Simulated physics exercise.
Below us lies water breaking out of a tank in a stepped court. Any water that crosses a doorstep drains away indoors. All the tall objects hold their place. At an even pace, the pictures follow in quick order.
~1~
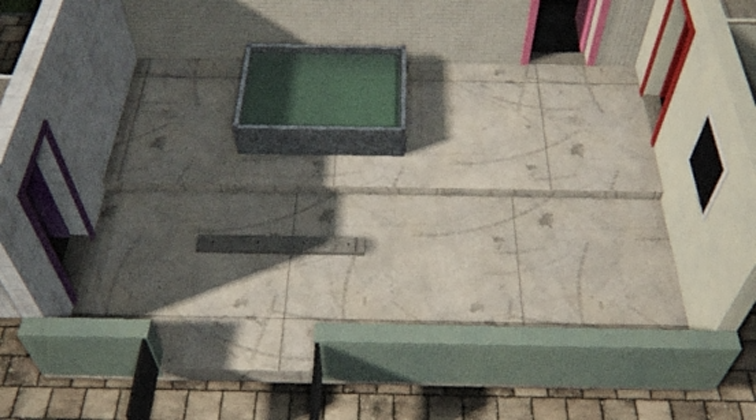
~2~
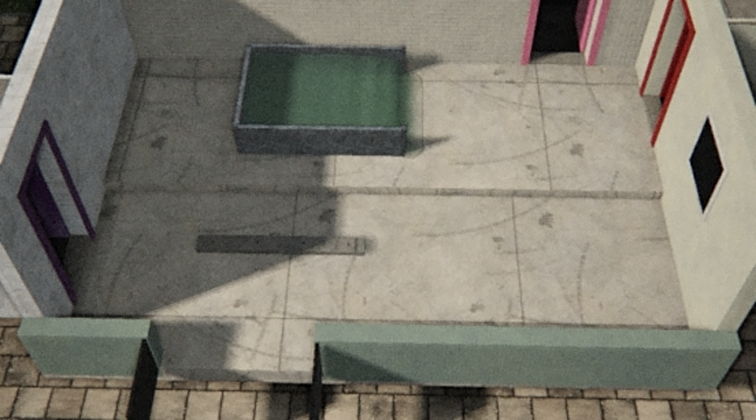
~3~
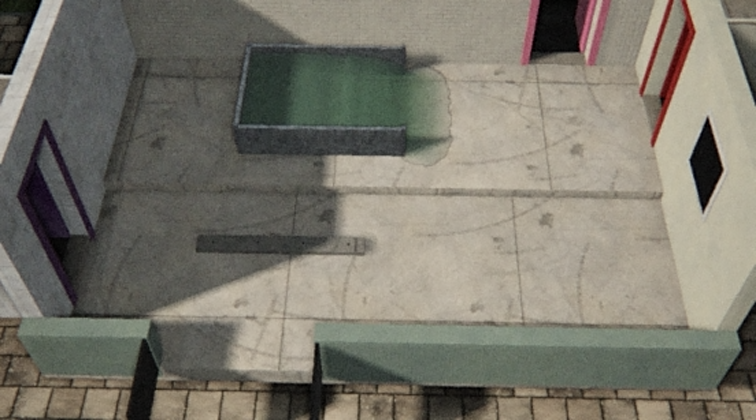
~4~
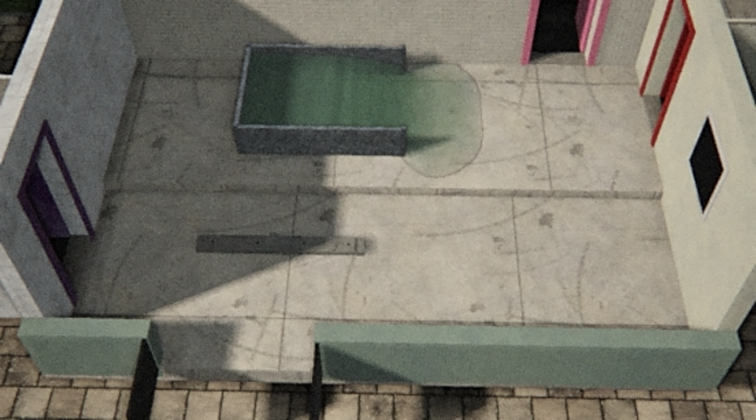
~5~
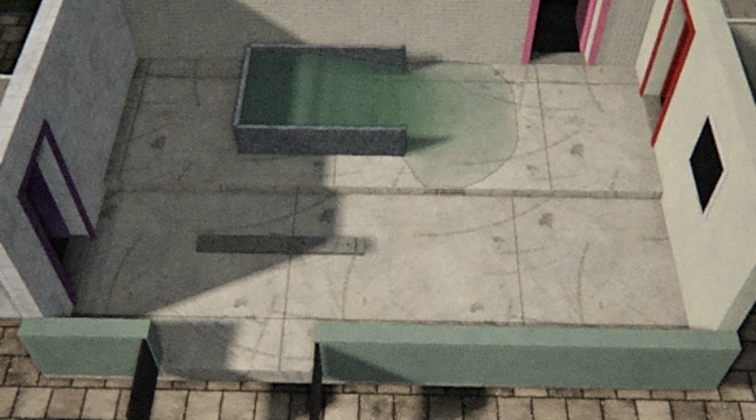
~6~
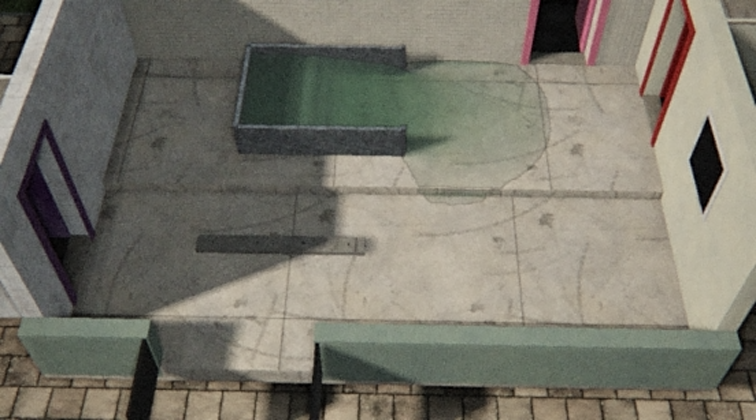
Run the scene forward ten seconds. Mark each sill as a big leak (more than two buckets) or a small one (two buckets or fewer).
Pink door: Big; red door: Big; purple door: Small.
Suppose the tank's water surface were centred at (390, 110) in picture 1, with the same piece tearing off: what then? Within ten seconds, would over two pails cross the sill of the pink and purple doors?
As I see it, the pink door gets past it; the purple door does not reach it.
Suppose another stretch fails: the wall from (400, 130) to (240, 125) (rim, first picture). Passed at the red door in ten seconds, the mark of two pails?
Result for red - below threshold.
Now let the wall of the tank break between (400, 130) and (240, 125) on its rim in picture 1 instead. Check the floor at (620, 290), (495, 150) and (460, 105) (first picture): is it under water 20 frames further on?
Soaked, untouched, untouched.
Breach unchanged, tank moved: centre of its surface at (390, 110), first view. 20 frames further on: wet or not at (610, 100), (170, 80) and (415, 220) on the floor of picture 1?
I'd call them watered, still dry and still dry, in the order asked.
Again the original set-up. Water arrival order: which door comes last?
That would be the one in purple.
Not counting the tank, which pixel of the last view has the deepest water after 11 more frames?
Near (626, 73).
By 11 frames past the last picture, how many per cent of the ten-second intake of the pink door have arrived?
About 5 per cent.
A moment on, water covers 25 % of the floor; the pink door wet at the sill, nothing in, the red door wet at the sill, nothing in, the purple door not reached.
Next, water covers 35 % of the floor; the pink door under two buckets in, the red door over two buckets in, the purple door not reached.
Then, water covers 40 % of the floor; the pink door over two buckets in, the red door far over two buckets in, the purple door not reached.
Later, water covers 50 % of the floor; the pink door over two buckets in, the red door far over two buckets in, the purple door not reached.
In the end, water covers 75 % of the floor; the pink door far over two buckets in, the red door far over two buckets in, the purple door wet at the sill, nothing in.
